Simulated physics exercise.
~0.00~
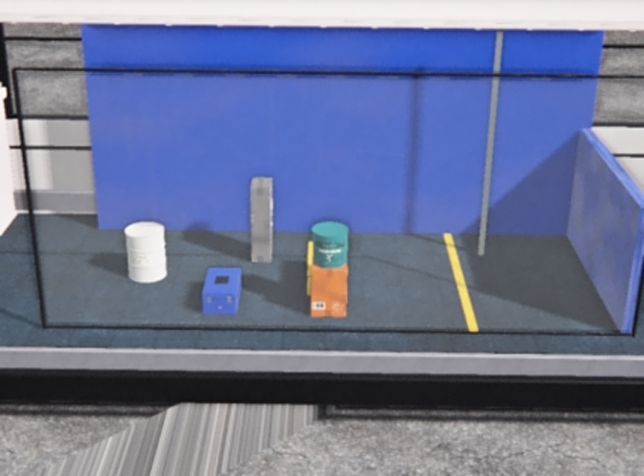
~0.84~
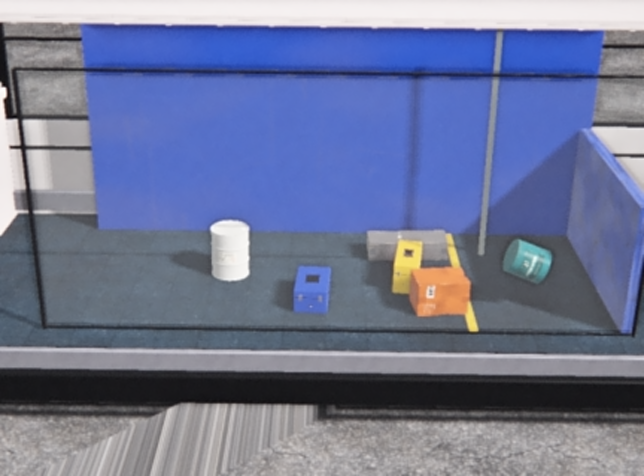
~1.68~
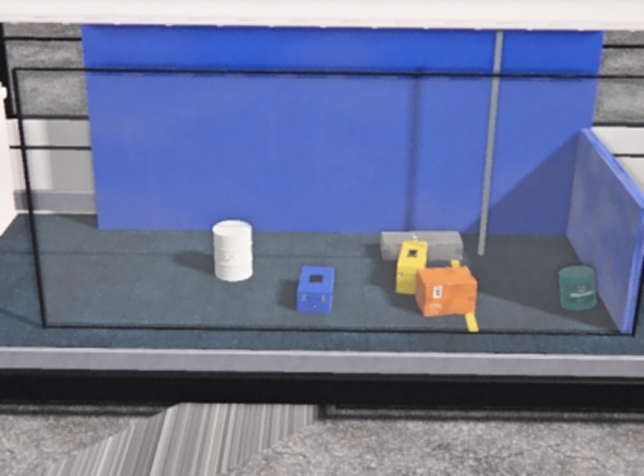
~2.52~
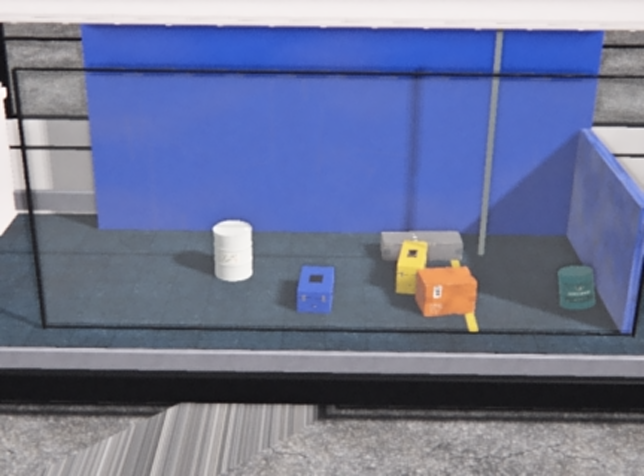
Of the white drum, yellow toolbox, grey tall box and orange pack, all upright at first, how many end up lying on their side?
Two of them end up on their side, the grey tall box and the orange pack. The white drum and the yellow toolbox stay upright.
